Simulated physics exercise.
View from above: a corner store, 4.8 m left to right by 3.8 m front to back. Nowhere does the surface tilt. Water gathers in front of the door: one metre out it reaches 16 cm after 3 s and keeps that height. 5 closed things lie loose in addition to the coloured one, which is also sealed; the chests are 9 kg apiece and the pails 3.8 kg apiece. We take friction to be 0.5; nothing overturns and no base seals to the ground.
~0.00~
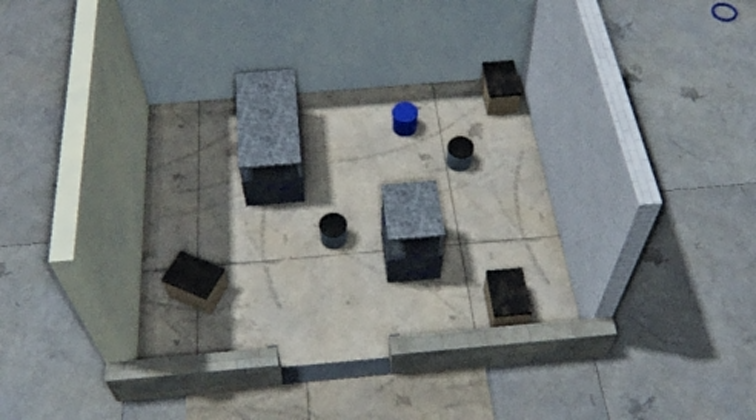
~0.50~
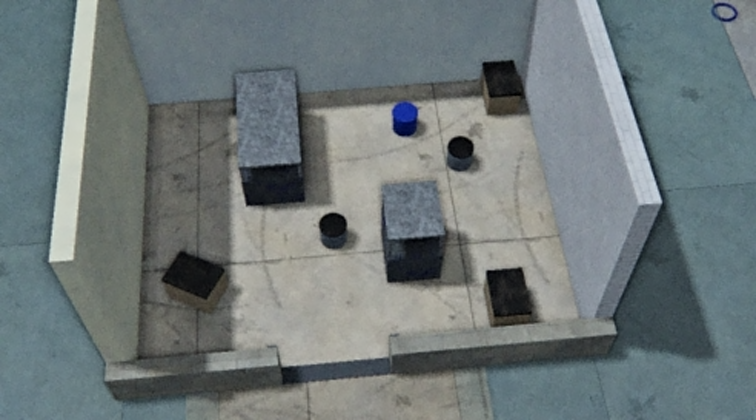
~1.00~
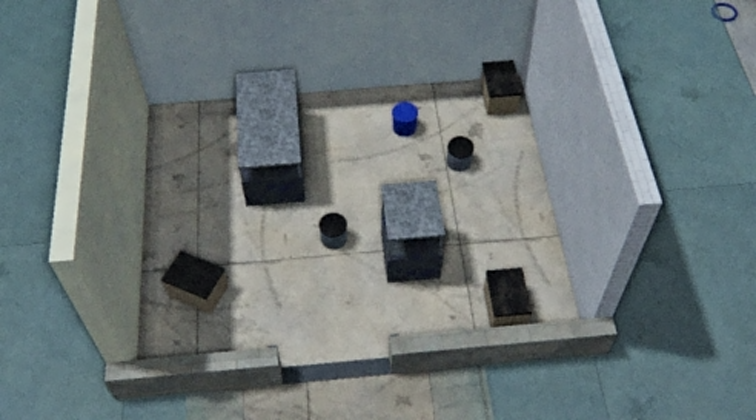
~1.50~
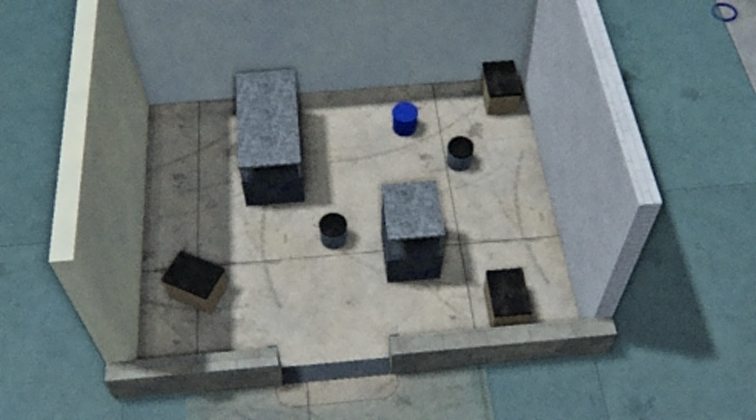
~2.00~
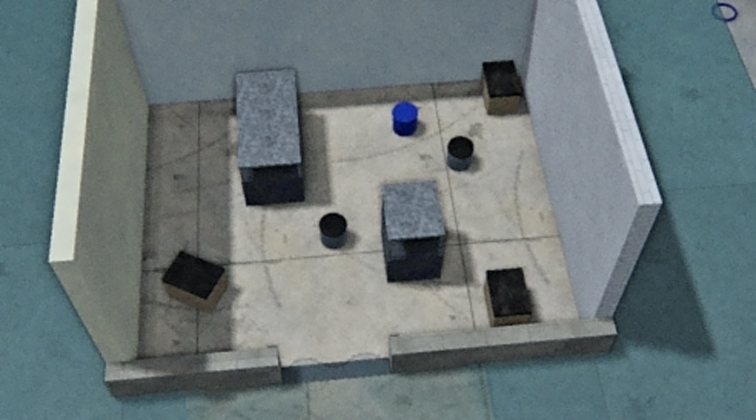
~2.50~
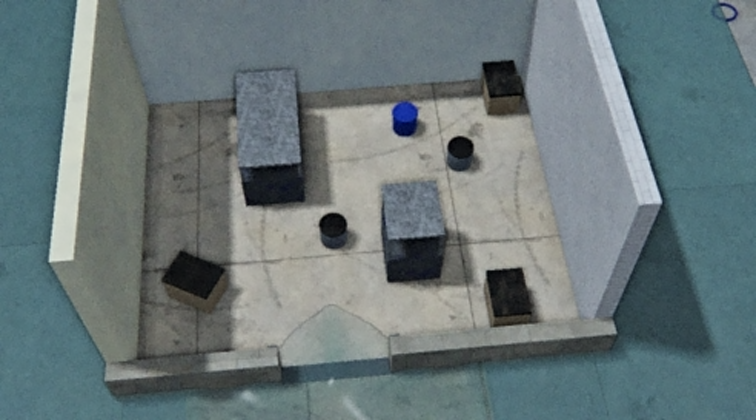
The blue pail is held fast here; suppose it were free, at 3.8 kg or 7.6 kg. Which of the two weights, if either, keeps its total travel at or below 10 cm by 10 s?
Only the higher one.
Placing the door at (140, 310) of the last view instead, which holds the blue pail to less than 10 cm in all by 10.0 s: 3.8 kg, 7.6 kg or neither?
Result: The lesser mass is plenty.
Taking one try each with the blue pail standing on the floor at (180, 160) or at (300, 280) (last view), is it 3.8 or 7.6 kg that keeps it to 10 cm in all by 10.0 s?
For the first start you need the heavier one; for the second neither one suffices.
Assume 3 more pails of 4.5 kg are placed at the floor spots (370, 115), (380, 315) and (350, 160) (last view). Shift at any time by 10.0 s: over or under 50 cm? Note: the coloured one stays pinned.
Note, in sequence: Exceeded, exceeded, exceeded.
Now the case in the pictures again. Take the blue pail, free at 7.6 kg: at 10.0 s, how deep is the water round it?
Depth: Approx. 6 cm.
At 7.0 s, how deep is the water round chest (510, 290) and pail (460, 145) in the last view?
I'd put it at 2 cm and 1 cm respectively.
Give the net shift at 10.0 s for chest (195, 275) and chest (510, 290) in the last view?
Net displacement, in order: 0 cm; 0 cm.
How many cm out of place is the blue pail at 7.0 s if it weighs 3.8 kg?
About 5 cm.
After 3.5 s the blue pail would be 0 cm from its start with 3.8 kg and 0 cm from its start with 7.6 kg; 0 cm of water round it then.
After 4.5 s the blue pail would be 0 cm from its start with 3.8 kg and 0 cm from its start with 7.6 kg; 0 cm of water round it then.
After 7.0 s the blue pail would be 3 cm from its start with 3.8 kg and 0 cm from its start with 7.6 kg; 3 cm of water round it then.
After 10.0 s the blue pail would be 110 cm from its start with 3.8 kg and 0 cm from its start with 7.6 kg; 6 cm of water round it then.
